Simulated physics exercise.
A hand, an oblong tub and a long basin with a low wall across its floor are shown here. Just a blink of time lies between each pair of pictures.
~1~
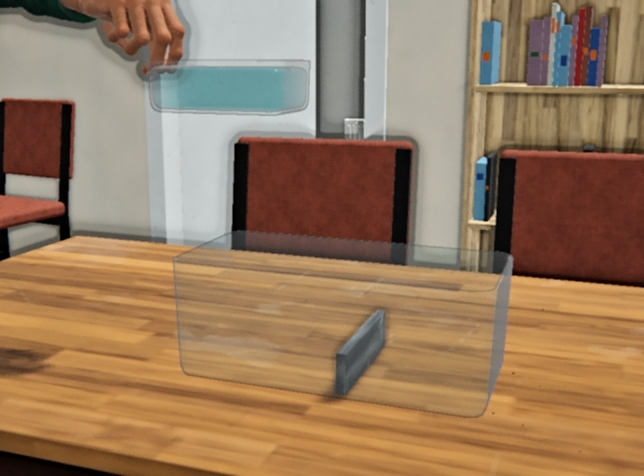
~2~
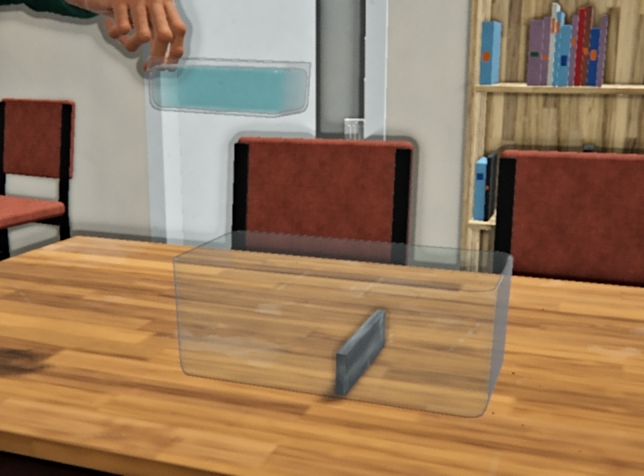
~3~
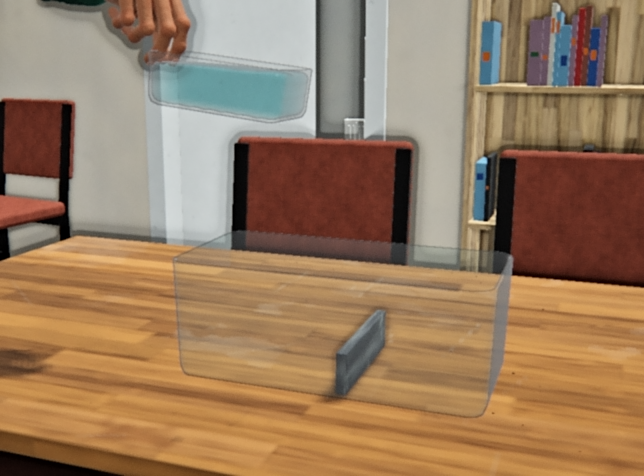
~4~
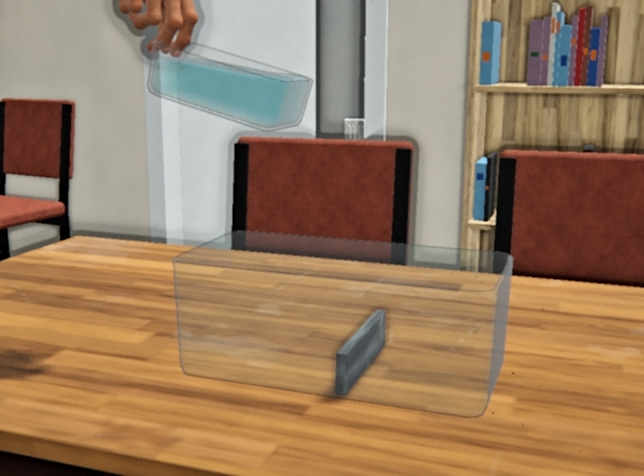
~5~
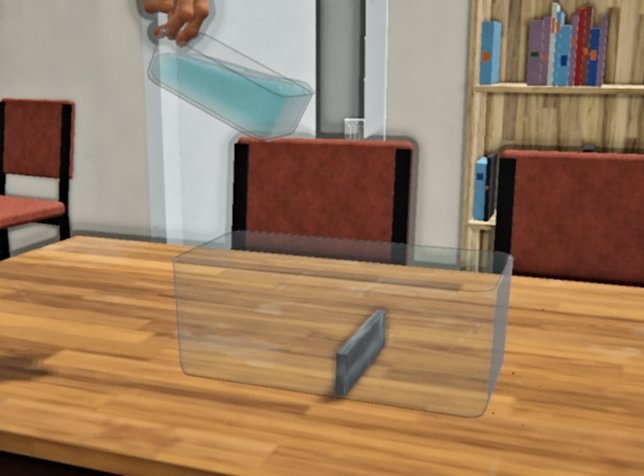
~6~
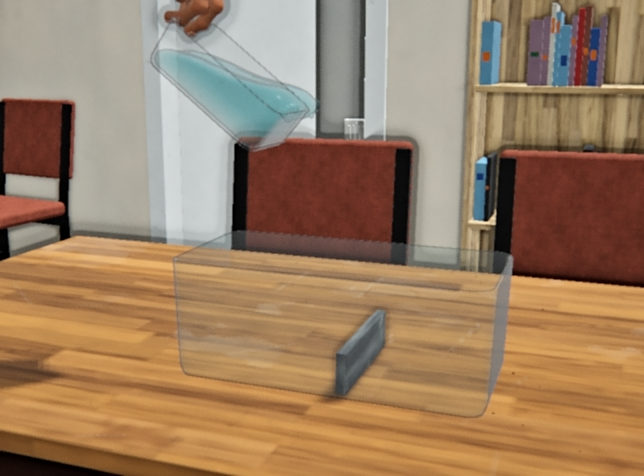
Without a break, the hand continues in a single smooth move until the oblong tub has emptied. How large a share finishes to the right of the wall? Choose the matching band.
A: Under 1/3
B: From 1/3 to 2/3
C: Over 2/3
The answer is A.
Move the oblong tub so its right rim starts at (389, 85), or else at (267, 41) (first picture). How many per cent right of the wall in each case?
Around 75 percent first, around 10 percent second.
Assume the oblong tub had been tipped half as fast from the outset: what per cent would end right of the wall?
Roughly 60 percent.
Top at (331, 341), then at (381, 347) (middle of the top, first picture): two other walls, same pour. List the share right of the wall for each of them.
The first position gives around 70 percent, the second around 20 percent.
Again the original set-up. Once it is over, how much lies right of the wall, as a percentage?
That works out near 20 in every hundred.
A moment on, the oblong tub is tipped right over and 9 per cent is still to pour, 39 is left of the wall and 4 right of it.
Next, the oblong tub is tipped right over and 2 per cent is still to pour, 74 is left of the wall and 18 right of it.
Then the oblong tub is tipped right over and 0 per cent is still to pour, 70 is left of the wall and 17 right of it.
Later the oblong tub is tipped right over and 0 per cent is still to pour, 75 is left of the wall and 18 right of it.
At rest 75 per cent lies left of the wall, 19 right of it and 6 outside.
